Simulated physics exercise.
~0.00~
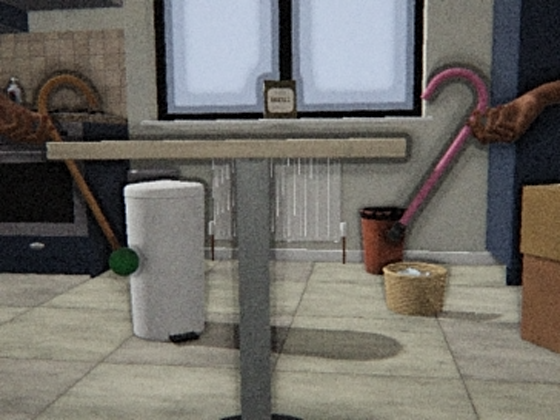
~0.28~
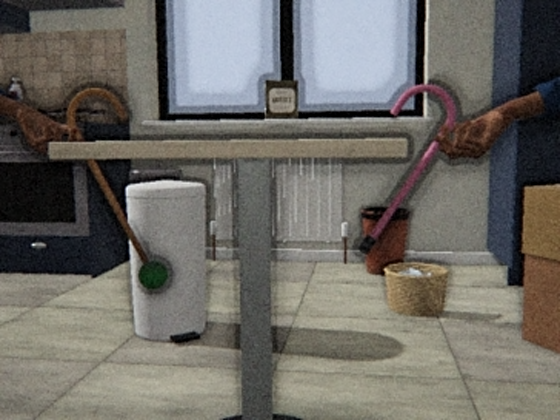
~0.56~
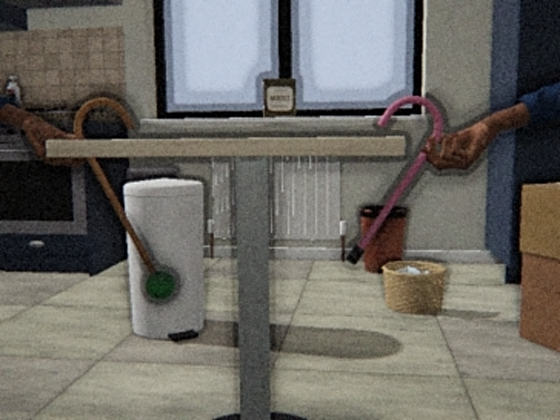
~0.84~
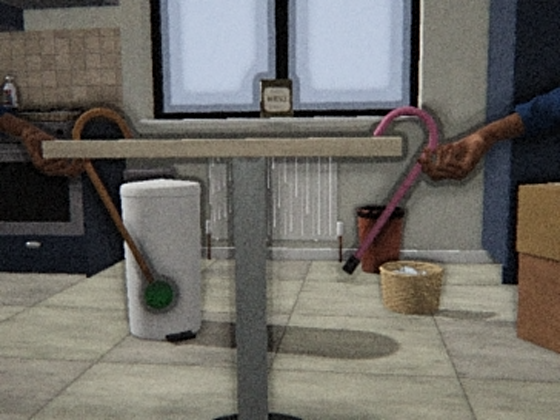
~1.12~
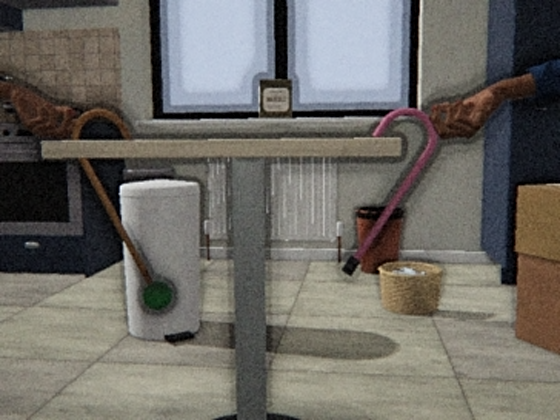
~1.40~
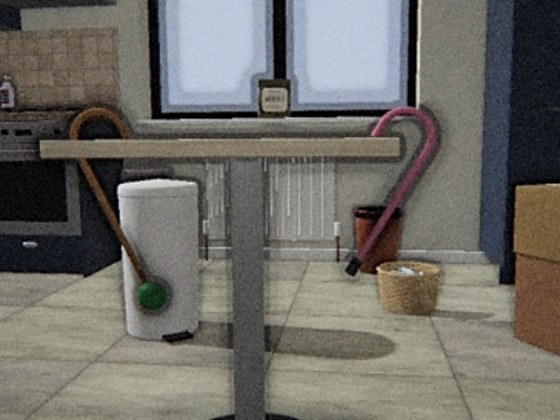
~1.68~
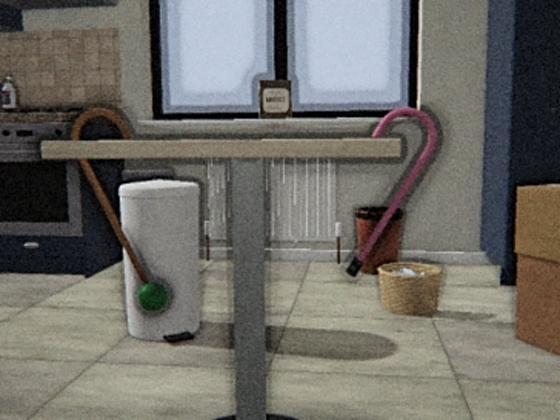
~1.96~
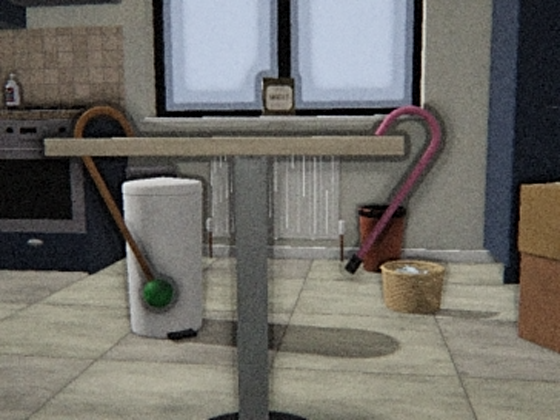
Pink cane and brown hooked handle with green end being lowered onto opposite table edges, hands letting go, both staying hung.
